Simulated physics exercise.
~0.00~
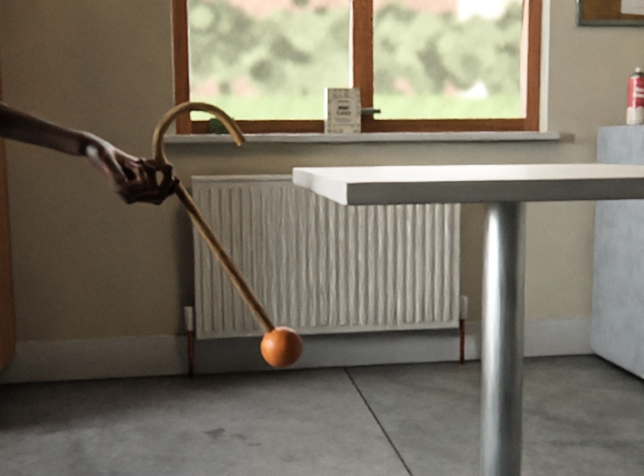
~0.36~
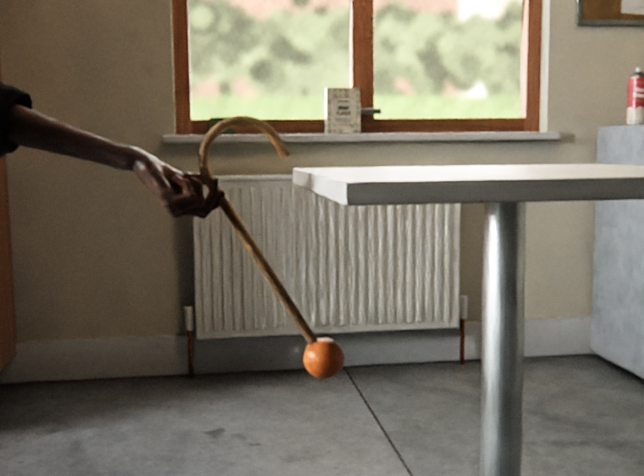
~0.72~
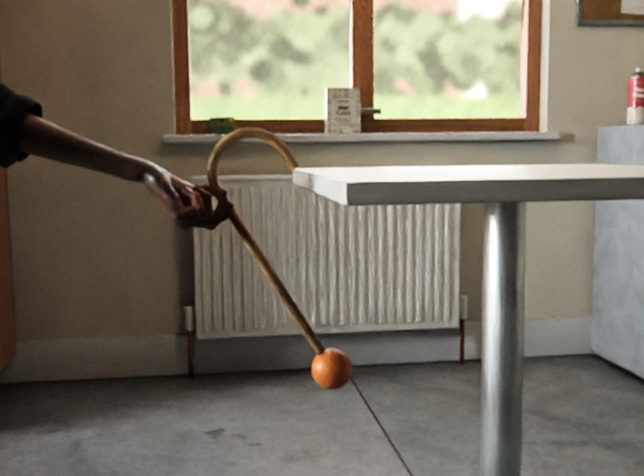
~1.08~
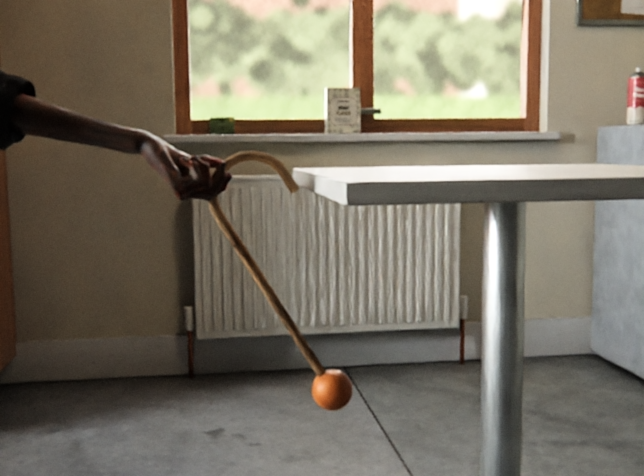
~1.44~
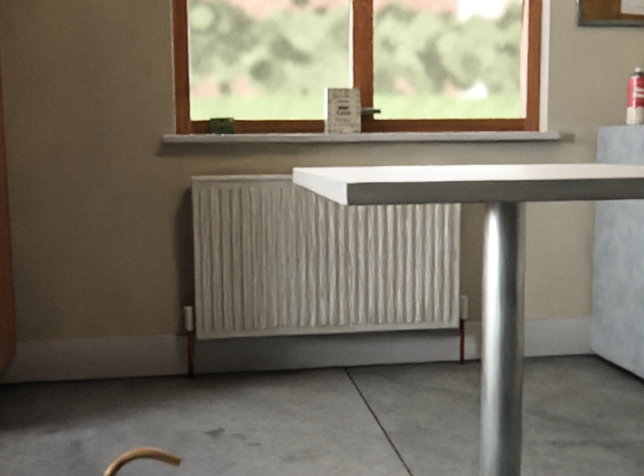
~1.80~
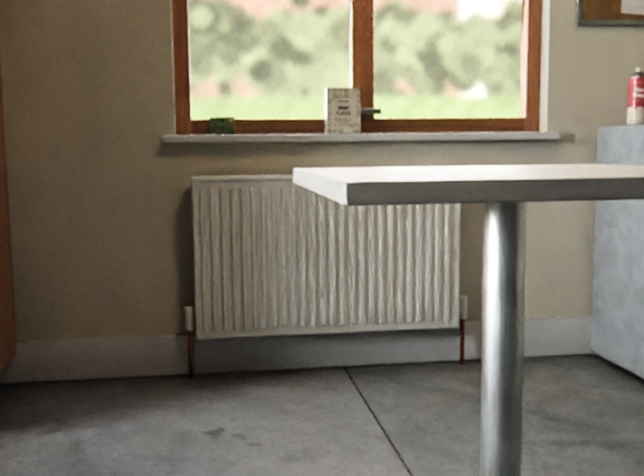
In the video, a hand carries a hooked, cane-like orange ladle with a round end rightward to a table's edge, lowers its hook there, and releases it; the object slips off, drops toward the lower left, and disappears from view, leaving the table in place.
